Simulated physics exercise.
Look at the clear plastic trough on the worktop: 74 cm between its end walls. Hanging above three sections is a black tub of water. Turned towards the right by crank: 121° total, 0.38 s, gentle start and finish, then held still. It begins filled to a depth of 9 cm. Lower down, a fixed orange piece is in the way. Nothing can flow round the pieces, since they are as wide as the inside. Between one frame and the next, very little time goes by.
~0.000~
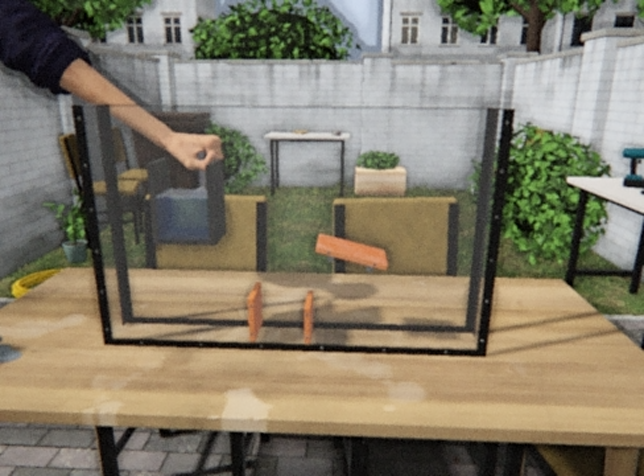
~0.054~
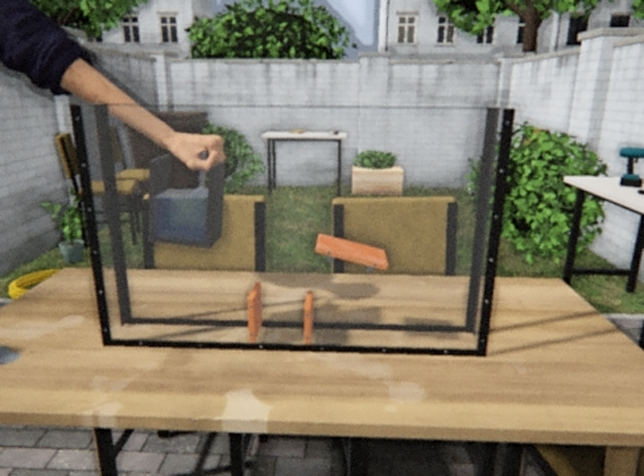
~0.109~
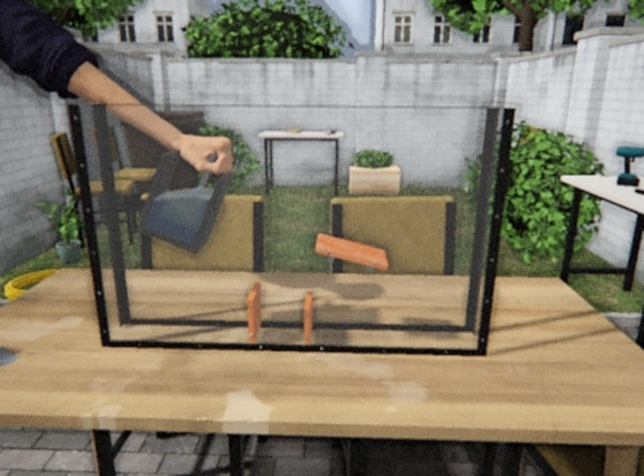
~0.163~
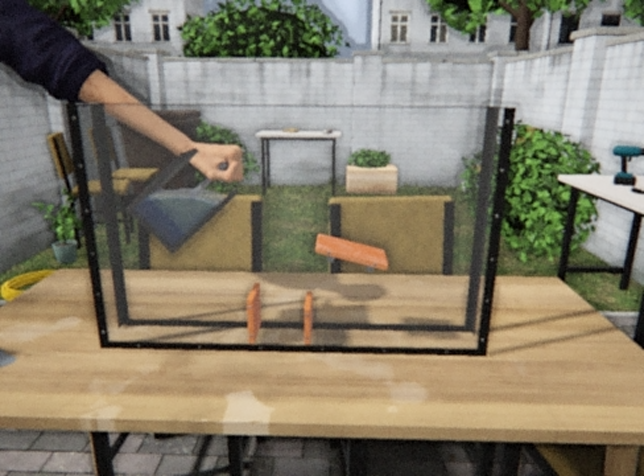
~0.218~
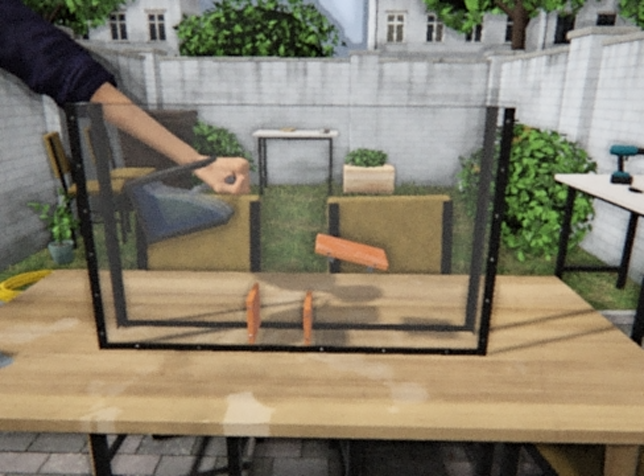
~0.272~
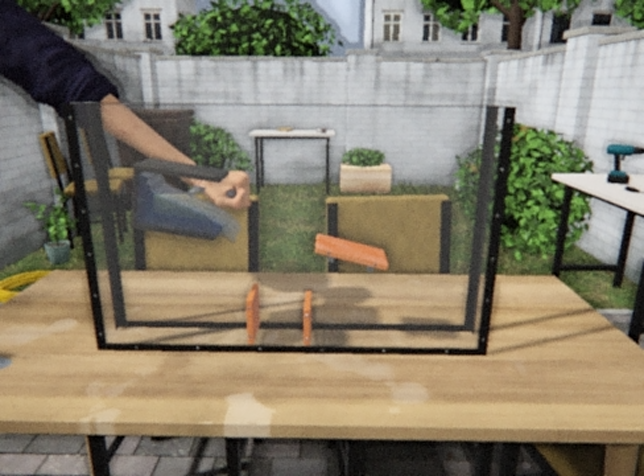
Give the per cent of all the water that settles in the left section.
Close to 55 per cent.
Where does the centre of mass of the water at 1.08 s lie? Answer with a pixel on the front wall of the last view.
The centre of mass sits near (225, 338) on the front wall.
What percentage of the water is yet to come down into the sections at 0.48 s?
I'd put it close to 55 percent.
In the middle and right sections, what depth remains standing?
Roughly 3.5 cm and 0.5 cm.
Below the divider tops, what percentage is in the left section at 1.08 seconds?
Share there: Around 54 %.
After 0.48 s 56 per cent has yet to come down; below, left 36, middle 8, right 0.
After 0.74 s 18 per cent has yet to come down; below, left 40, middle 39, right 3.
After 1.08 s 0 per cent has yet to come down; below, left 54, middle 41, right 5.
In the end the left section holds 54, the middle 41 and the right 5 per cent.
